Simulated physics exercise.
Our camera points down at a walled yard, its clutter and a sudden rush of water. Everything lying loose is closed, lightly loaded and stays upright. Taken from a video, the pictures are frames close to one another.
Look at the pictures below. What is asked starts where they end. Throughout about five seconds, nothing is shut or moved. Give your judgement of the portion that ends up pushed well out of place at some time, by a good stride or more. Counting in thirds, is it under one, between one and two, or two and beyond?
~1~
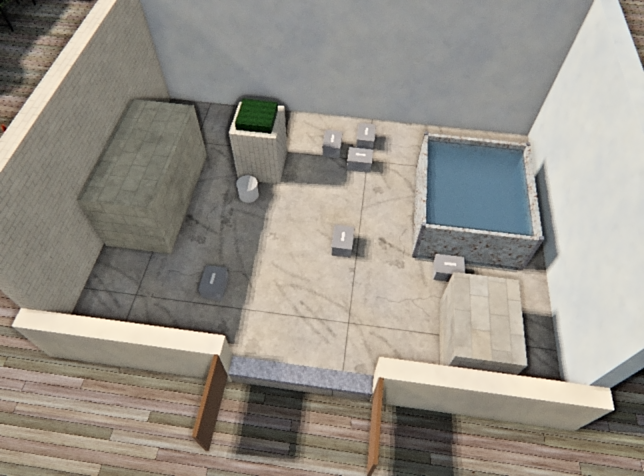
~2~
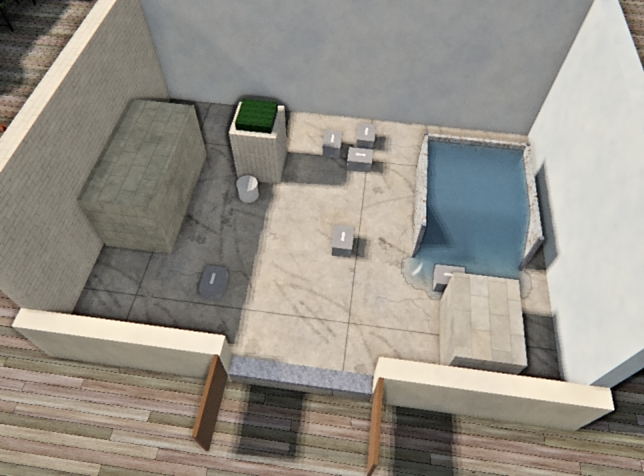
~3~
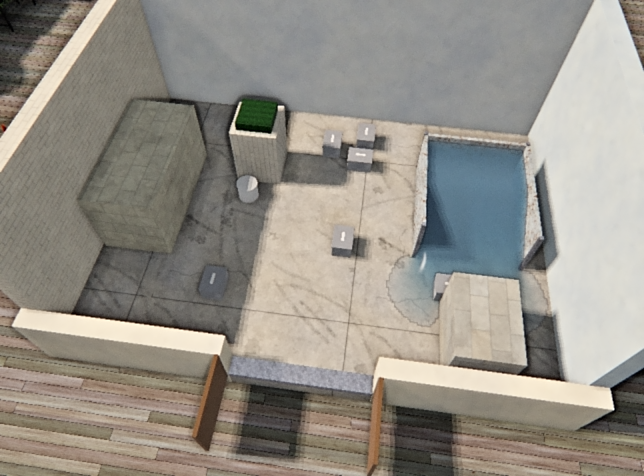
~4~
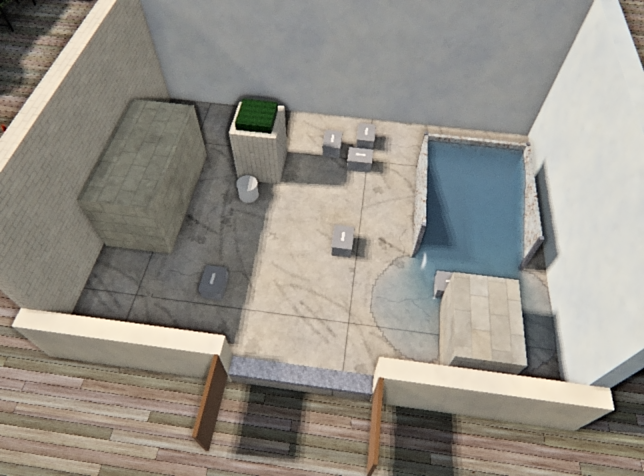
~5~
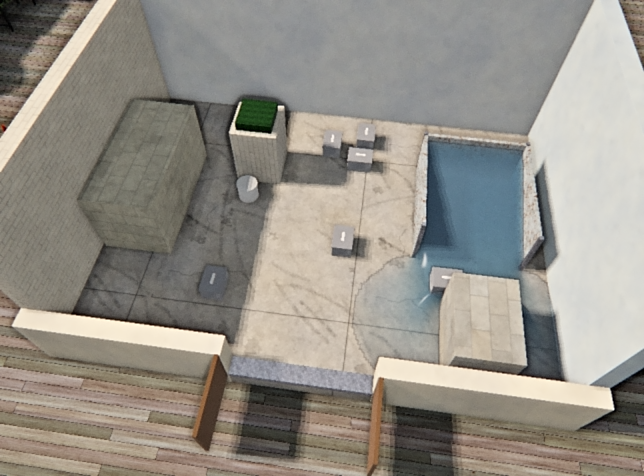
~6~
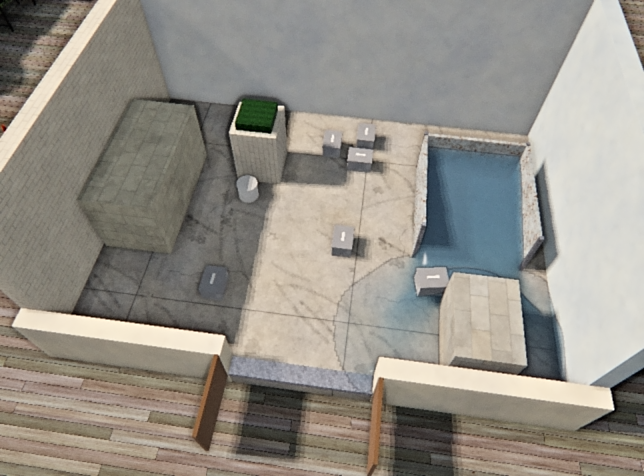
Lower than a third.
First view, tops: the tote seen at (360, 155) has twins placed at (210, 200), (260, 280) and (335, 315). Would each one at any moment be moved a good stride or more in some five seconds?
Copy by copy, in order: Largely stays, relocated, relocated.
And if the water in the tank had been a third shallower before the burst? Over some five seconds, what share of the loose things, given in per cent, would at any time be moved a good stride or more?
Roughly 10 per cent of them.
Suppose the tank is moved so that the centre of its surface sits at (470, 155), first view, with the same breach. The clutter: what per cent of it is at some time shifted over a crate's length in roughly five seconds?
40 %, roughly.
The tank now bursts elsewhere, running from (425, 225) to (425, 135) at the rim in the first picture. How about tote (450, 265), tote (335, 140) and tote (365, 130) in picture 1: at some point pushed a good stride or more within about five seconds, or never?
Order as asked: Not sent that far; sent that far; sent that far.
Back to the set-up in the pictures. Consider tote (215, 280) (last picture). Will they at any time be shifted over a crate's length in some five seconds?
Goes that far.
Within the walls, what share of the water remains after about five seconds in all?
It comes to about 80 parts in a hundred.
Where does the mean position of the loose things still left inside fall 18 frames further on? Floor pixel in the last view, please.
That works out to about (302, 193) on the floor.
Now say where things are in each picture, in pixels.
A tote at (450, 264), on the bottom; a pail at (247, 183), on the bottom; 0 of 7 have shifted, in the first frame.
A tote at (451, 275) rests on the ground, close to its start; a pail at (247, 183) rests on the ground; 1 of 7 have shifted, in the second frame.
A tote at (451, 284) rests on the ground, a stride from its start; a pail at (247, 183), on the bottom; 1 of 7 have shifted, in the third frame.
A tote at (452, 282), afloat, a stride from its start; a pail at (247, 183) rests on the ground; 1 of 7 have shifted, in the fourth frame.
A tote at (448, 278) floats, a stride from its start; a pail at (247, 183), on the bottom; 1 of 7 have shifted, in the fifth frame.
A tote at (433, 277) floats, a stride from its start; a pail at (247, 183) rests on the ground; 1 of 7 have shifted, in the sixth frame.
A moment on, 1 of 7 are well off their spots; 1 afloat.
Next, 1 of 7 are well off their spots; 0 afloat.
Later, 2 of 7 are well off their spots; 0 afloat.
In the end, 2 of 7 are well off their spots, and 2 have been at some point; 1 afloat.
